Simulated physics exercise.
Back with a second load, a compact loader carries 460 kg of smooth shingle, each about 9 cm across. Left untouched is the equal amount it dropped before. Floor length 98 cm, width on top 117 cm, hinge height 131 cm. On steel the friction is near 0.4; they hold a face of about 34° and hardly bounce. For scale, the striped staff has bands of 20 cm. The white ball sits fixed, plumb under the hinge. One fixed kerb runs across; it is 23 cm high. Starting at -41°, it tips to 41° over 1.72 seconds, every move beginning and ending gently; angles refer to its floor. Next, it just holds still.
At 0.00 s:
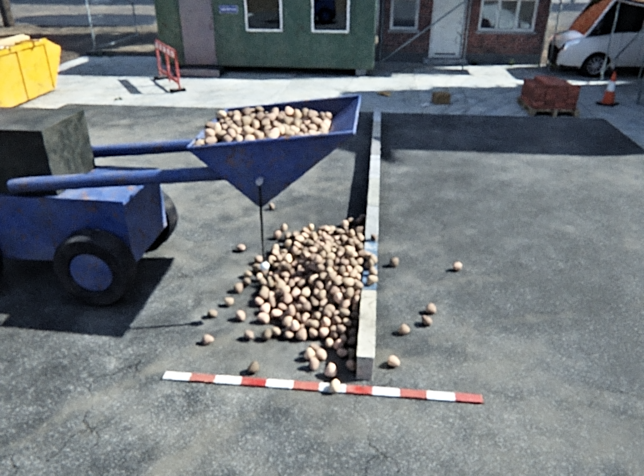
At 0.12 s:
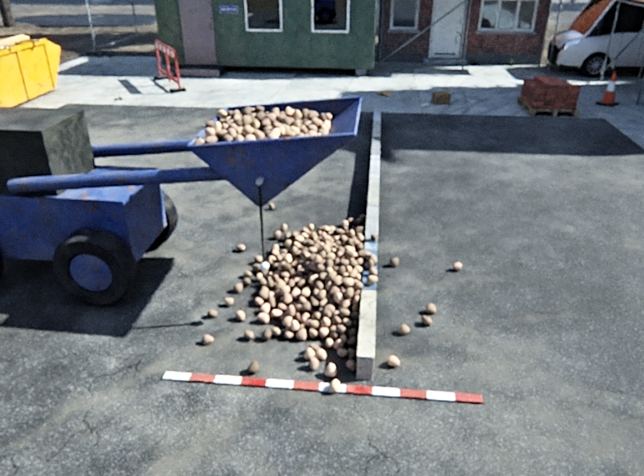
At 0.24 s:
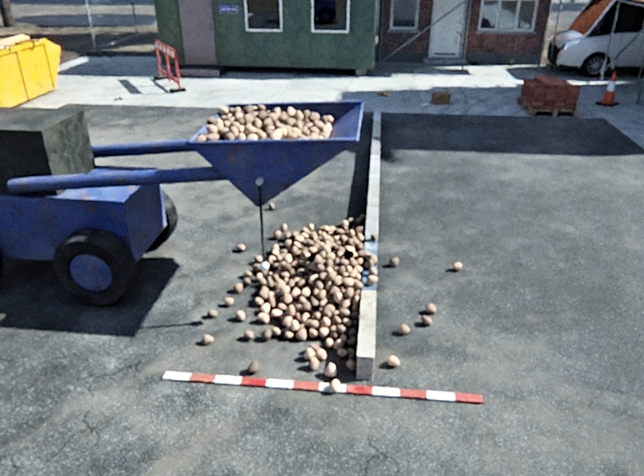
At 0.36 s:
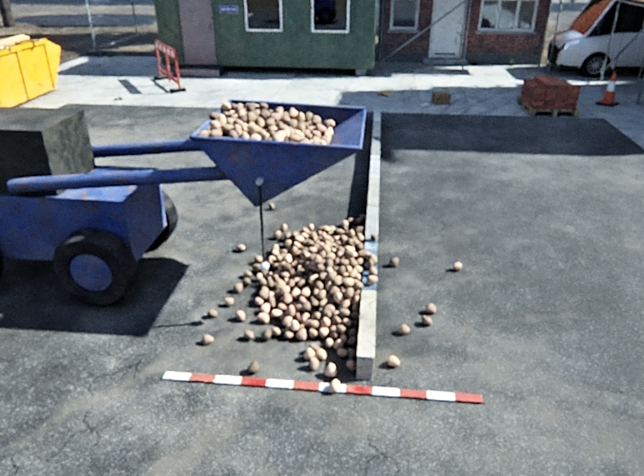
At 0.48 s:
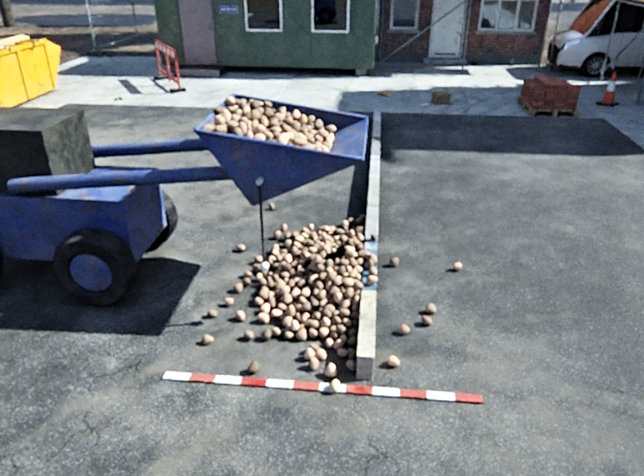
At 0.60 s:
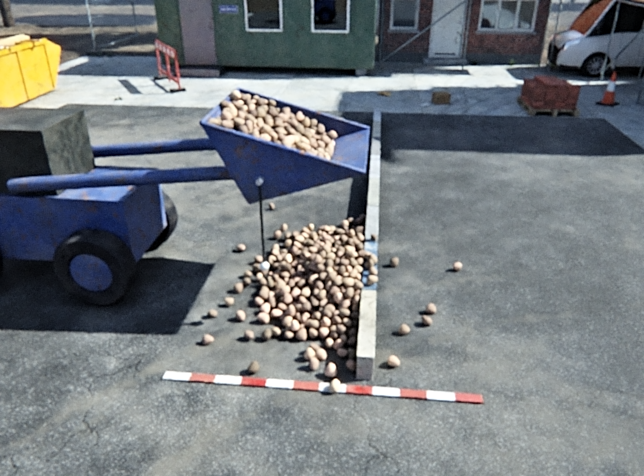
In a sunlit asphalt yard, seen from slightly above, a green cabin with white-framed windows, a brick building and a white and orange van stand behind. At left, a blue loader holds a bucket of brownish rounded stones above a similar pile against a low pale kerb, with a red-and-white staff in front. The bucket gradually tilts, its right edge lowering as the stones inside shift slightly, while the camera stays still.
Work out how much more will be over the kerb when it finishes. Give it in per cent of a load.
Around 66 out of 100.
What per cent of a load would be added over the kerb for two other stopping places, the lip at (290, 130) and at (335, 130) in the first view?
I'd say close to 5 per cent for one and close to 40 per cent for the other, in that order.
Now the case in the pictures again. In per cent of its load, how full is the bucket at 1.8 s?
Reading: Near 25 % of the load.
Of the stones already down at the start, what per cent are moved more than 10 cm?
5 per cent.
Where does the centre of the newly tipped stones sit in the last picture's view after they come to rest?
Roughly at (397, 279) in the last picture.
After 1.3 s the floor is at 28°; in per cent of one load, 98 in the bucket, 101 on this side of the kerb, 1 over the kerb; the foremost stones are at (407, 291).
After 1.8 s the floor is at 41°; in per cent of one load, 25 in the bucket, 150 on this side of the kerb, 25 over the kerb; the foremost stones are at (443, 280).
After 2.2 s the floor is at 41°; in per cent of one load, 0 in the bucket, 145 on this side of the kerb, 54 over the kerb; the foremost stones are at (503, 294).
After 4.9 s the floor is at 41°; in per cent of one load, 0 in the bucket, 132 on this side of the kerb, 68 over the kerb; the foremost stones are at (576, 293). Net gain over the kerb, 66.
